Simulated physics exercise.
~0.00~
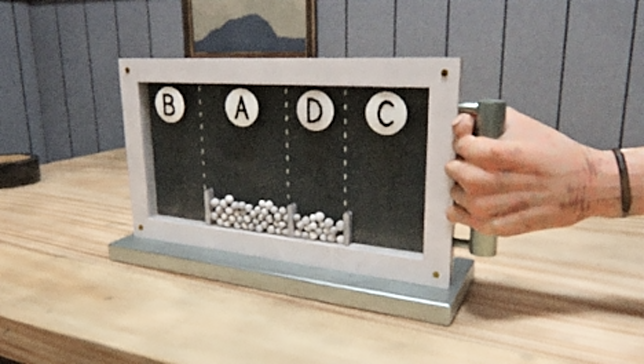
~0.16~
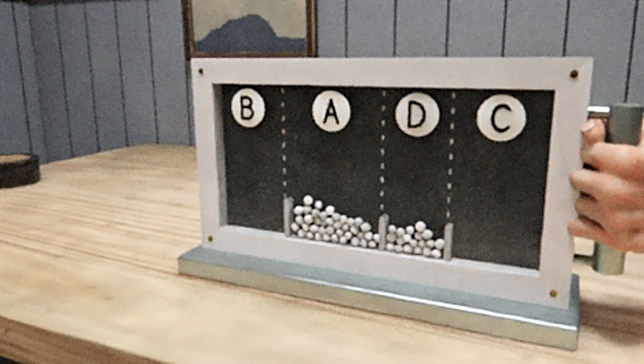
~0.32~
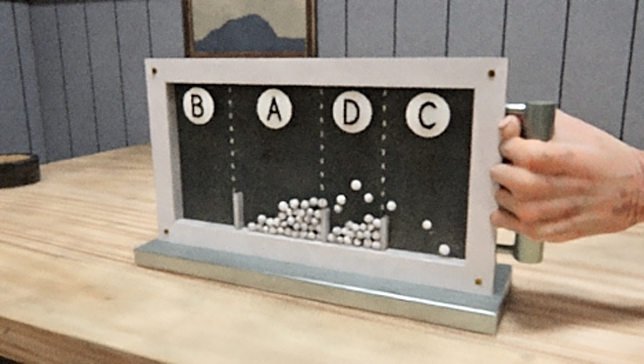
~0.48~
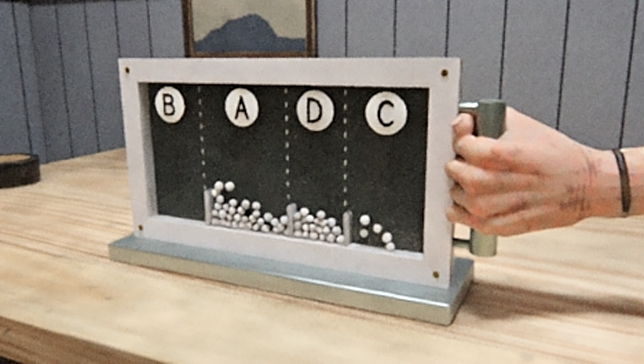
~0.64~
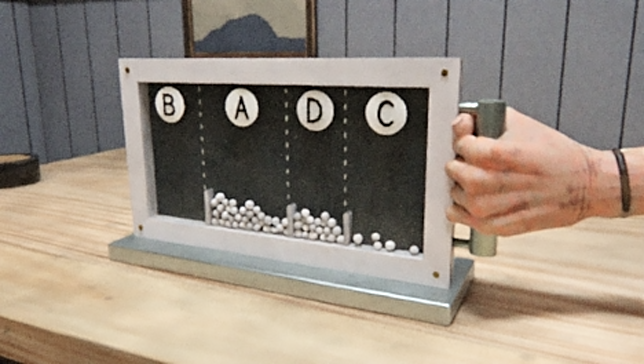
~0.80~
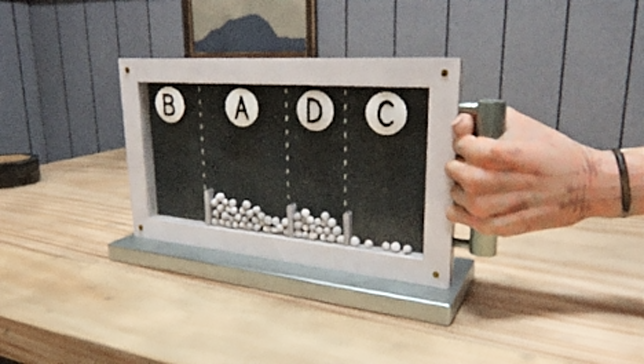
A white-framed upright case with a dark interior stands on a wooden table, held at its right side by a hand, with small white beads piled in the low compartments under A and D. The hand slides the case to the right, and the beads stay within those two compartments. It then draws the case back left, and several beads hop up over D and spill past the right divider into C. The case stops where it began while the loose beads drop and spread. Finally, most beads rest under A and D, a few lie along the floor of C, and B looks empty.
